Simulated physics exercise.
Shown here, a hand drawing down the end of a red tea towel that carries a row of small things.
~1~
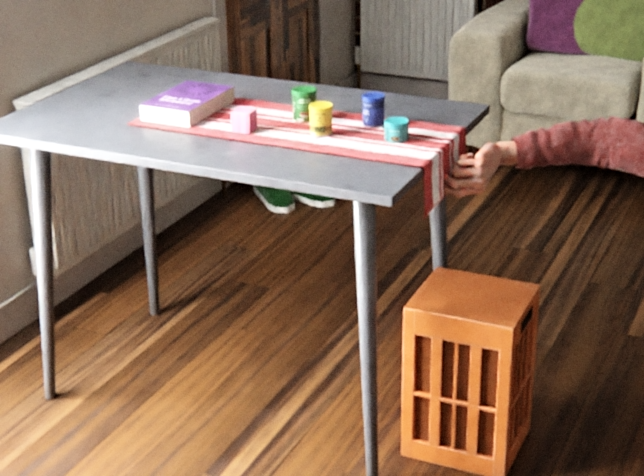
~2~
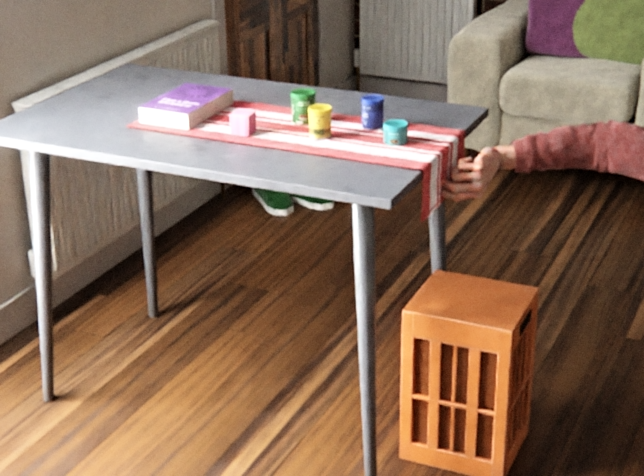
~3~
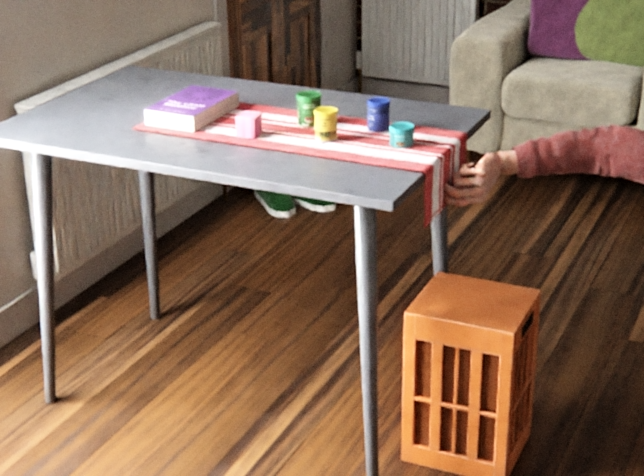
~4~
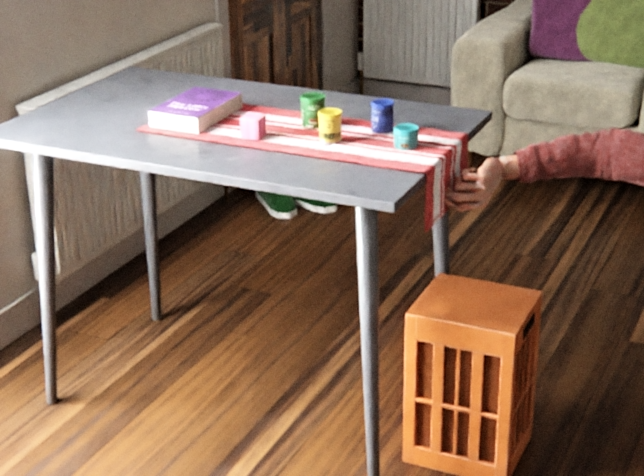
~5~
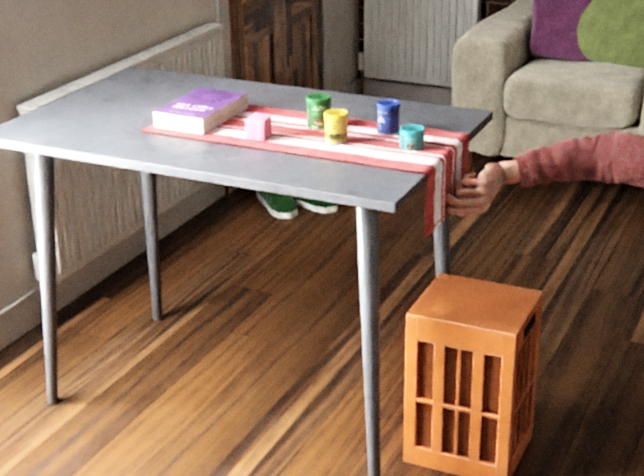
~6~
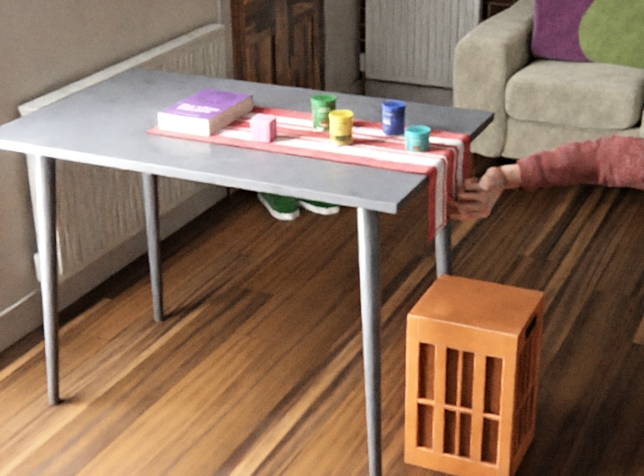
On a grey table in a living room, a hand at the right slowly drew down the end of a red-and-white cloth, and the book, pink cube and four colourful pots slid slightly right with it.
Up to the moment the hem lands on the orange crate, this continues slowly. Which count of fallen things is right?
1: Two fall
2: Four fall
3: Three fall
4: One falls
Option 1: Two fall.
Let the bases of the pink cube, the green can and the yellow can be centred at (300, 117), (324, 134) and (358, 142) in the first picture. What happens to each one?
Pink cube: Still on; green can: Still on; yellow can: Off.
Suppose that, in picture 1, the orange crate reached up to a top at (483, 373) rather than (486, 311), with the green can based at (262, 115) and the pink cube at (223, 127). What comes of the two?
The green can? Safe. The pink cube? Safe.
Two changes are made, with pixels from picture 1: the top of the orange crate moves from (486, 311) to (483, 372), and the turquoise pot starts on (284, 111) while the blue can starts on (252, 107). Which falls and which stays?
As for the turquoise pot, it holds its spot; as for the blue can, it holds its spot.
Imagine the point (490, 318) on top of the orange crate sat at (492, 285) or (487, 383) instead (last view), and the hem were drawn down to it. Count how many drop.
Respectively 1 and 4.
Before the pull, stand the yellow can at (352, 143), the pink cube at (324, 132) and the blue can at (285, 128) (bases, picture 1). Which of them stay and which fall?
I'd say the yellow can takes a fall, the pink cube hangs on, and the blue can hangs on.
A little later, hem near (449, 262); turquoise pot gone.
Next, hem on the crate; turquoise pot and blue can gone.
When it is over, hem on the crate; turquoise pot and blue can gone. It carries off two.
